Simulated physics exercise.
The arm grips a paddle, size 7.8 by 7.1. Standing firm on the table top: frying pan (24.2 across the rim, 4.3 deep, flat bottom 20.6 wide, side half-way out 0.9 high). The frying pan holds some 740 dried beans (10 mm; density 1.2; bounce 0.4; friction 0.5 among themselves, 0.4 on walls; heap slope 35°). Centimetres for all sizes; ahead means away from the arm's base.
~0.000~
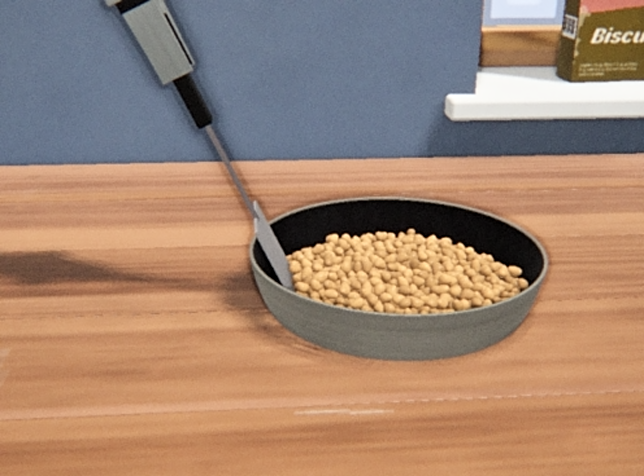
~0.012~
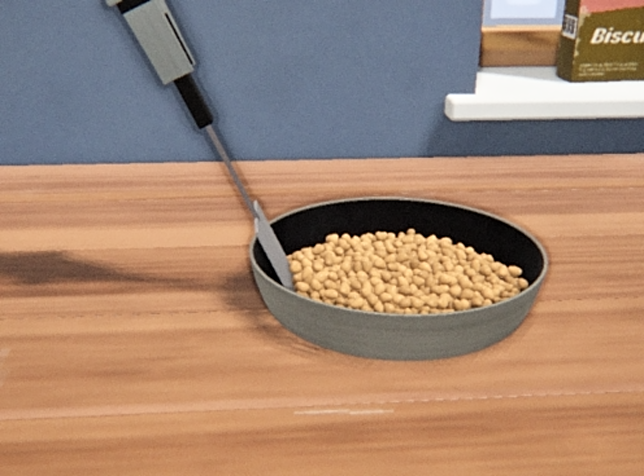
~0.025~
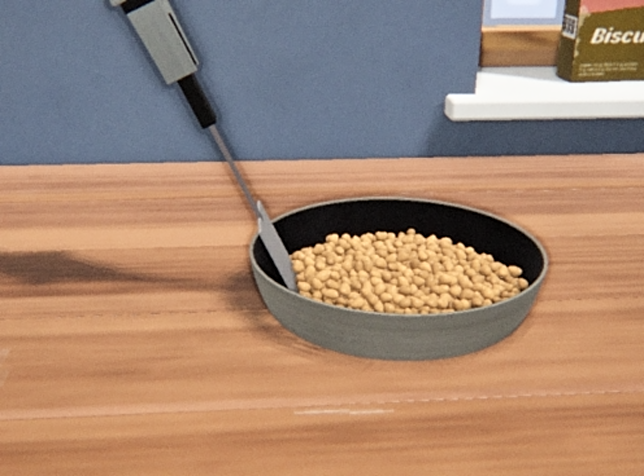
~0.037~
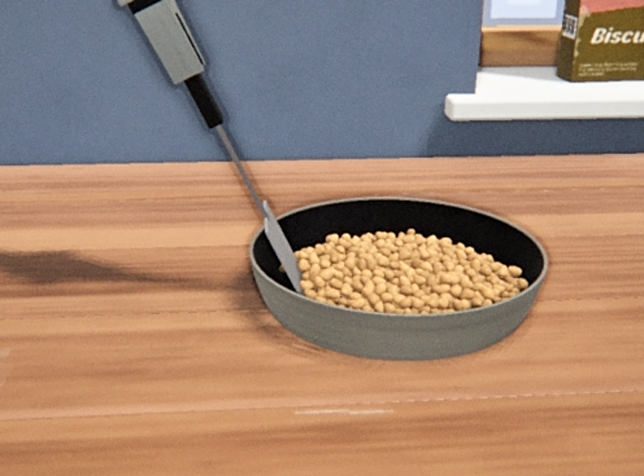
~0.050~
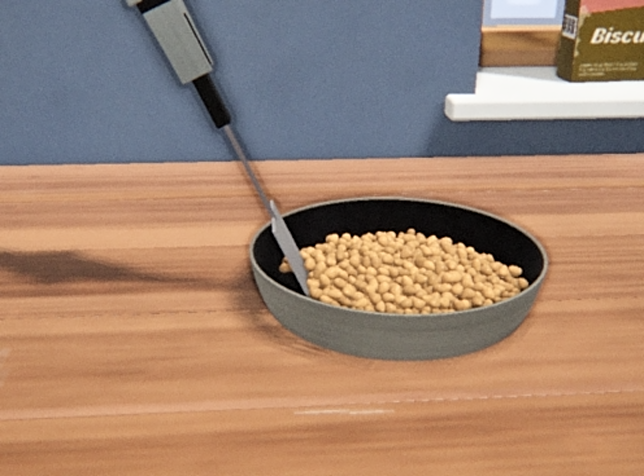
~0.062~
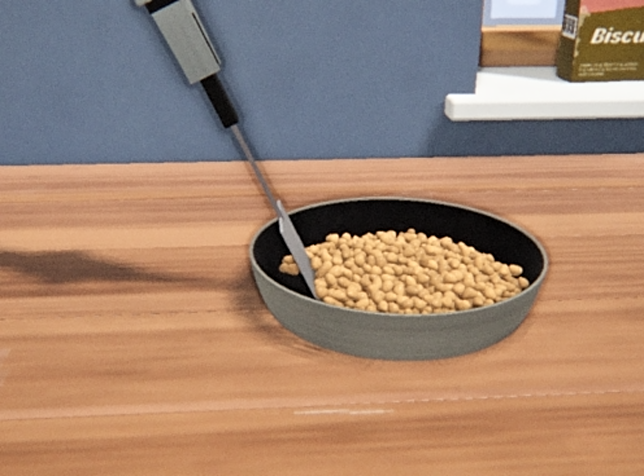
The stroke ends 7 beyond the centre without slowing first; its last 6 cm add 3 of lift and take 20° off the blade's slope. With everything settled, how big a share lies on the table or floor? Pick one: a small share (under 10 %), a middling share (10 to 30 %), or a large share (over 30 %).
A small share.
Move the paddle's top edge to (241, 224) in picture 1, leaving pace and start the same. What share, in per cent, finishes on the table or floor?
Around 0 percent ends up on the table or floor.
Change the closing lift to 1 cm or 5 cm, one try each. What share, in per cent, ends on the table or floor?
Some 0 and 0 per cent.
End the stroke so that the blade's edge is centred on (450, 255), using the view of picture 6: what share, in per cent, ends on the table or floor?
0 %.
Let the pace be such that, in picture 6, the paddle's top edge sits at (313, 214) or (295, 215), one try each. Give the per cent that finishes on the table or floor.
Roughly 15 per cent, then roughly 5 per cent.
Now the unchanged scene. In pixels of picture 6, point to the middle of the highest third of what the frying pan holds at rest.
The centre sits close to (491, 263).
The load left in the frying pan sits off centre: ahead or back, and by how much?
I'd say it's roughly 4.0 cm toward the front.
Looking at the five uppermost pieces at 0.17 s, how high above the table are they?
They are near 4 cm up.
By 0.17 s, sloping 65°, highest piece 4 above the table; 737 in the frying pan.
By 0.27 s, sloping 57°, highest piece 6 above the table; 737 in the frying pan.
By 0.52 s, sloping 45°, highest piece 5 above the table; 729 in the frying pan, 8 on the table or floor.
By 1.57 s, sloping 45°, highest piece 5 above the table; 728 in the frying pan, 9 on the table or floor.
Final count, 728 in the frying pan, 9 on the table or floor. That is 1 % on the table or floor.
